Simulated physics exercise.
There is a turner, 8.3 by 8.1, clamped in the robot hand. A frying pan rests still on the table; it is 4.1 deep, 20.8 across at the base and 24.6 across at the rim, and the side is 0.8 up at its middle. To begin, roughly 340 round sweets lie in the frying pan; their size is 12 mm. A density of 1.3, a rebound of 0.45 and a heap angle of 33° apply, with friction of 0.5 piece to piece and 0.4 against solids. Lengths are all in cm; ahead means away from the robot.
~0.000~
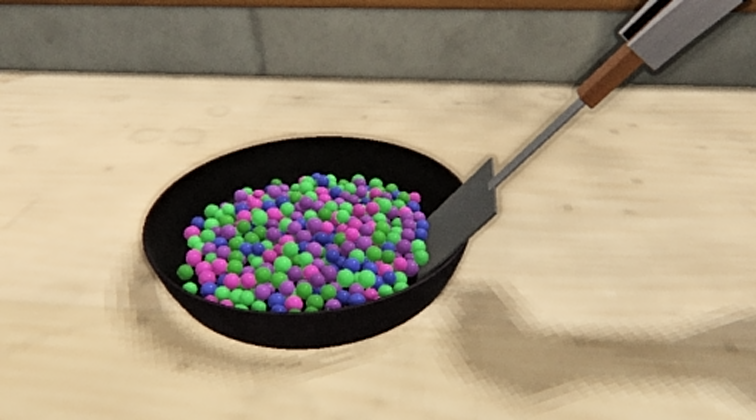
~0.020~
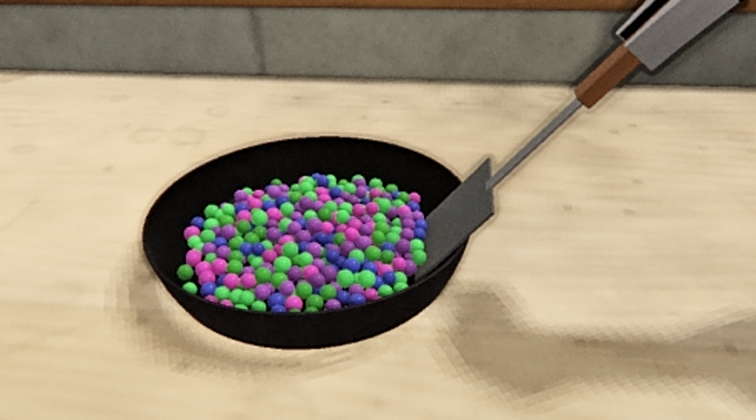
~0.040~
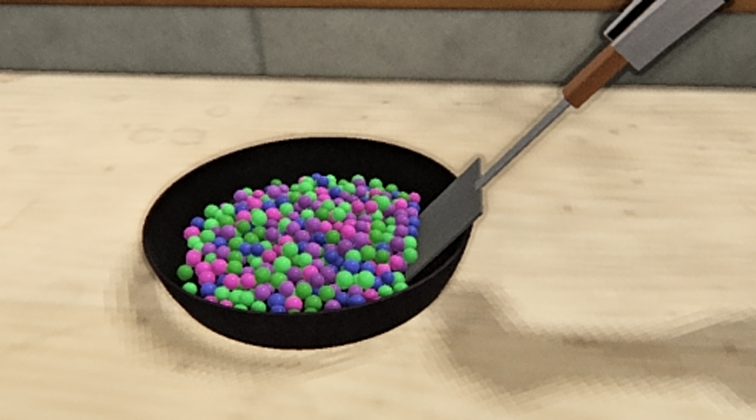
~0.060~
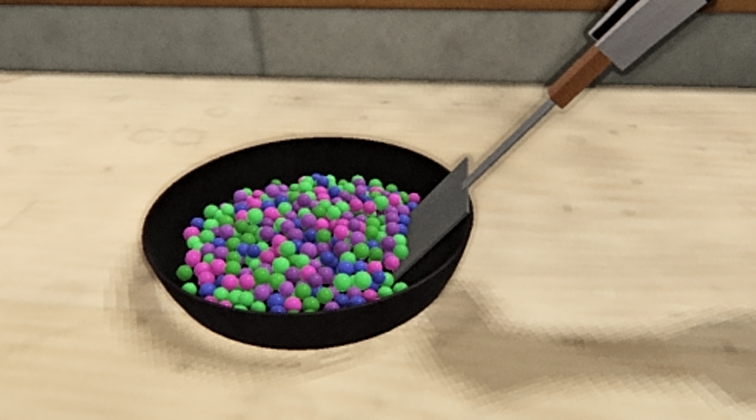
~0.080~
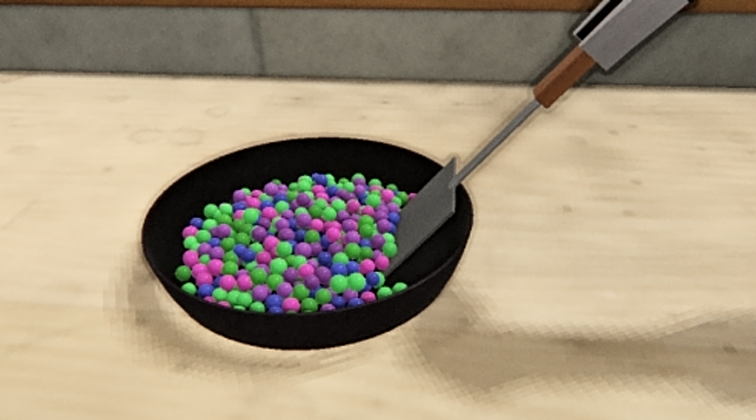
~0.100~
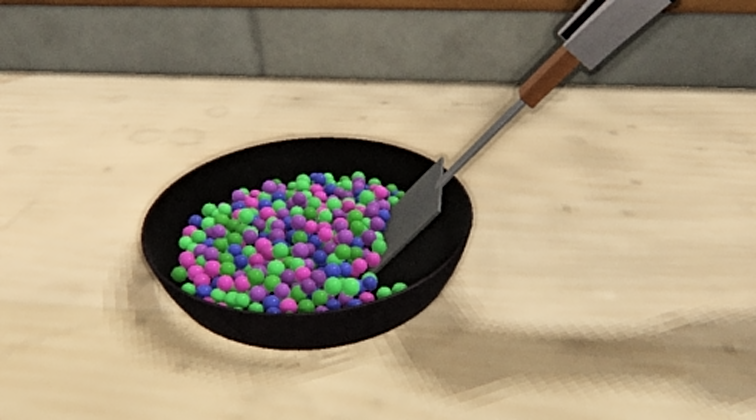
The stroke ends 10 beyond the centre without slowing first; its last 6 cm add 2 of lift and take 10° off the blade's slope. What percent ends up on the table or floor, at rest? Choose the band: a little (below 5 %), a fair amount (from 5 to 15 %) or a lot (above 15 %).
It is a fair amount, from 5 to 15 %.
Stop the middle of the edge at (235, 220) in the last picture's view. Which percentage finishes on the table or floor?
My guess is roughly 0 percent.
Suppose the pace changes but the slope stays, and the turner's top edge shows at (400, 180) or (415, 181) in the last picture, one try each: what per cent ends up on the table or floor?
First try around 25 %, second try around 20 %.
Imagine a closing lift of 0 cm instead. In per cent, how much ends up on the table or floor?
You'd expect near 5 percent of it there.
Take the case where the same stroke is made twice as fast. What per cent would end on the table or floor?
In that case, around 25 per cent would end on the table or floor.
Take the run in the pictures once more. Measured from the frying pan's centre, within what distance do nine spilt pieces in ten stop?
Around 25 centimetres from the centre.
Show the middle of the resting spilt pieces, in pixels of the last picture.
I'd place it close to (101, 240).
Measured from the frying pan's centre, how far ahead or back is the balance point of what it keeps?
Some 4.5 cm ahead of the centre.
After 0.22 s, sloping 51°, highest piece 4 above the table; 343 in the frying pan.
After 0.34 s, sloping 47°, highest piece 6 above the table; 343 in the frying pan.
After 0.60 s, sloping 41°, highest piece 6 above the table; 320 in the frying pan, 22 on the table or floor, 1 on the blade or in flight.
After 1.65 s, sloping 41°, highest piece 6 above the table; 319 in the frying pan, 24 on the table or floor.
In the end, 319 in the frying pan, 24 on the table or floor. That is 7 % on the table or floor.
